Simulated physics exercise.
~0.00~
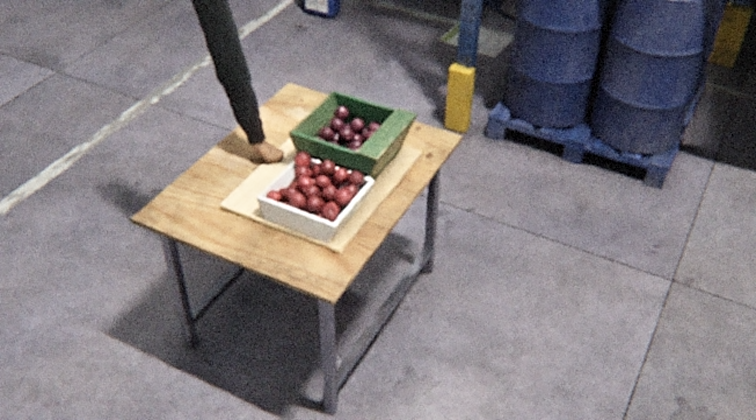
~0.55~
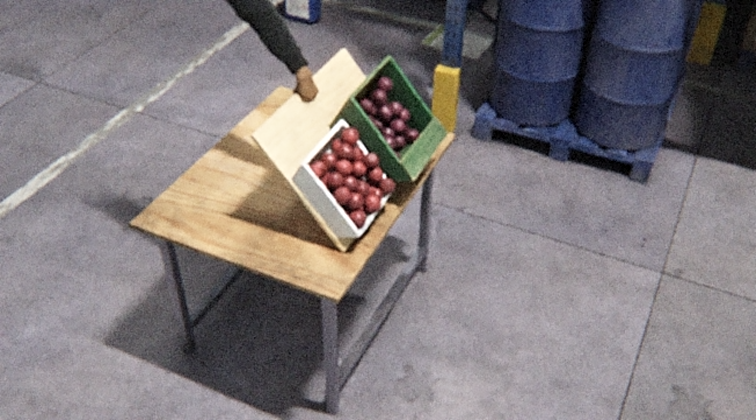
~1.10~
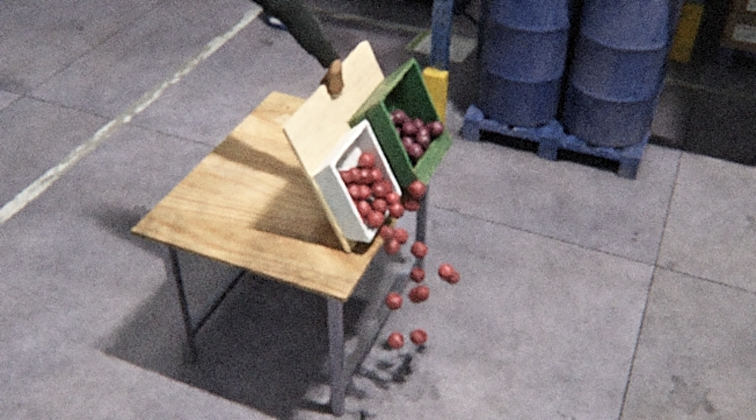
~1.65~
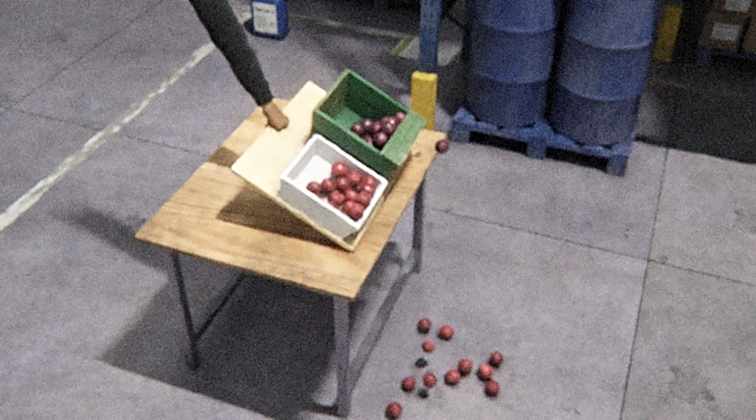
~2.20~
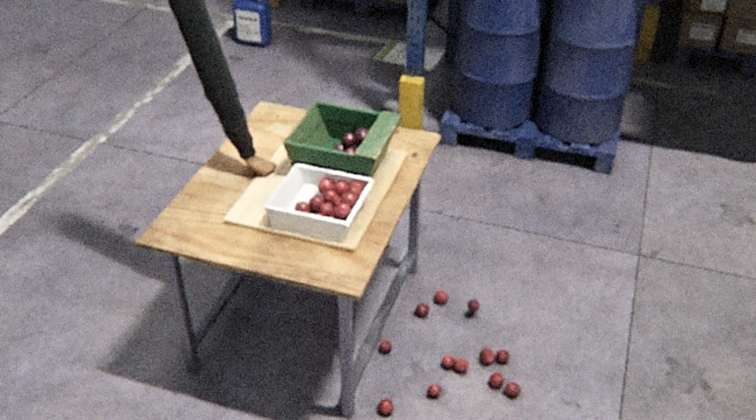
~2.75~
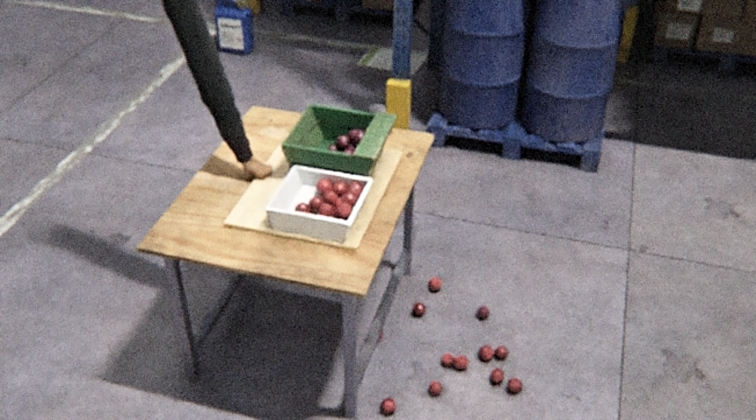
Red apples spilling from a white tray onto the floor as a hand tilts a board beside dark onions, then lowers it flat.
